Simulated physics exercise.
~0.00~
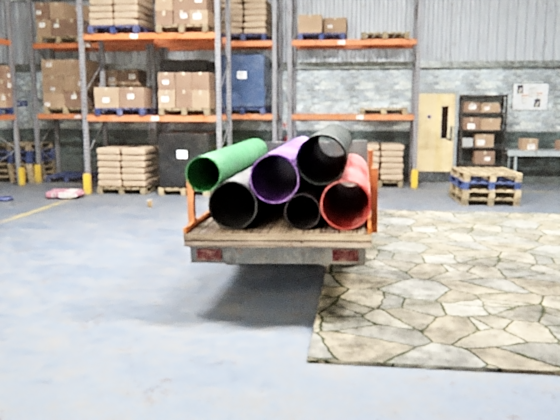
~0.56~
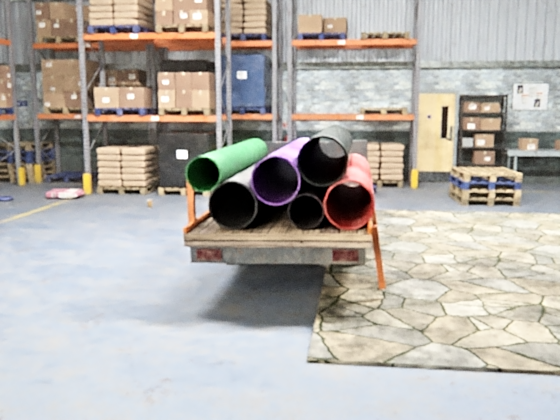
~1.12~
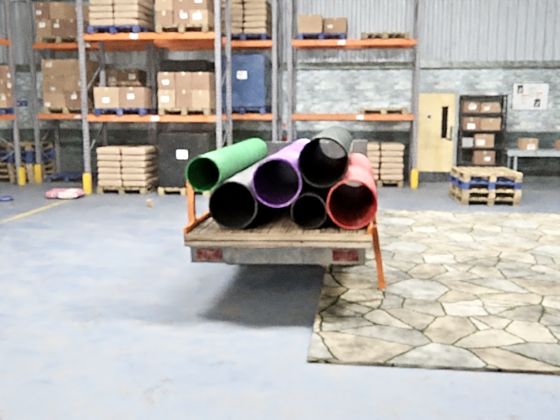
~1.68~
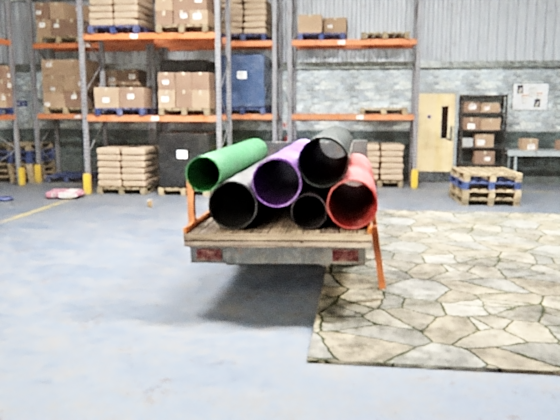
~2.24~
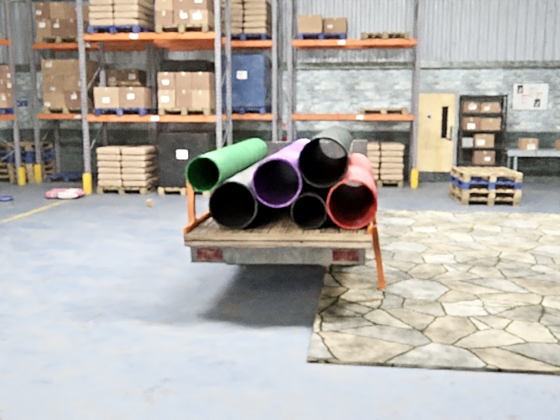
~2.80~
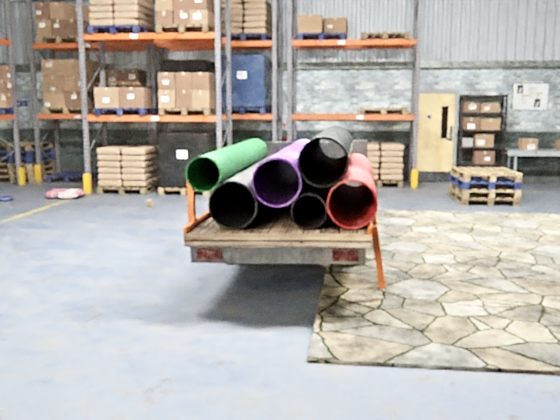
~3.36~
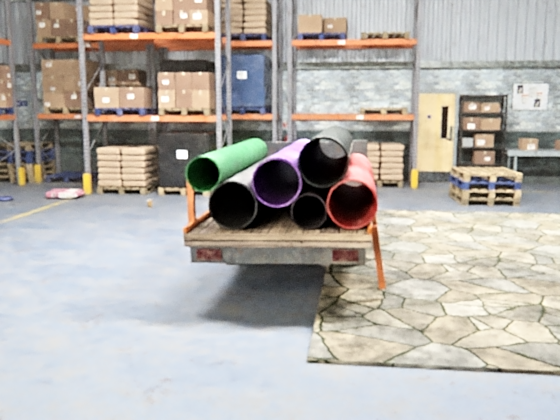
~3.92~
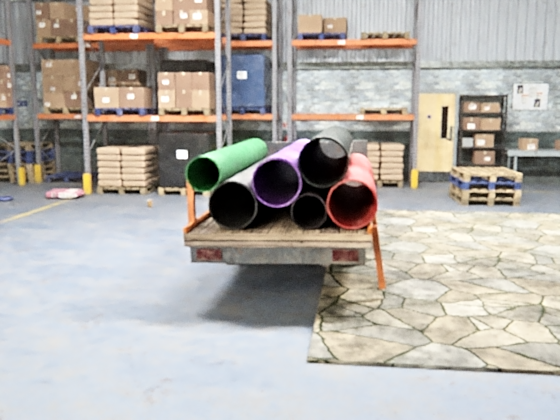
To begin with, a low flatbed trailer stands parked in a warehouse, seen from behind, with a stack of large hollow pipes on its wooden deck, green, purple, red and black, held by orange posts at the edges. Then the post on the right drops quickly and hangs down beside the deck. The red pipe shifts very slightly to the right and stops at the edge, while the purple one barely stirs. The green pipe stays put on the upper left. After that nothing more moves, and at the end every pipe is still on the trailer.
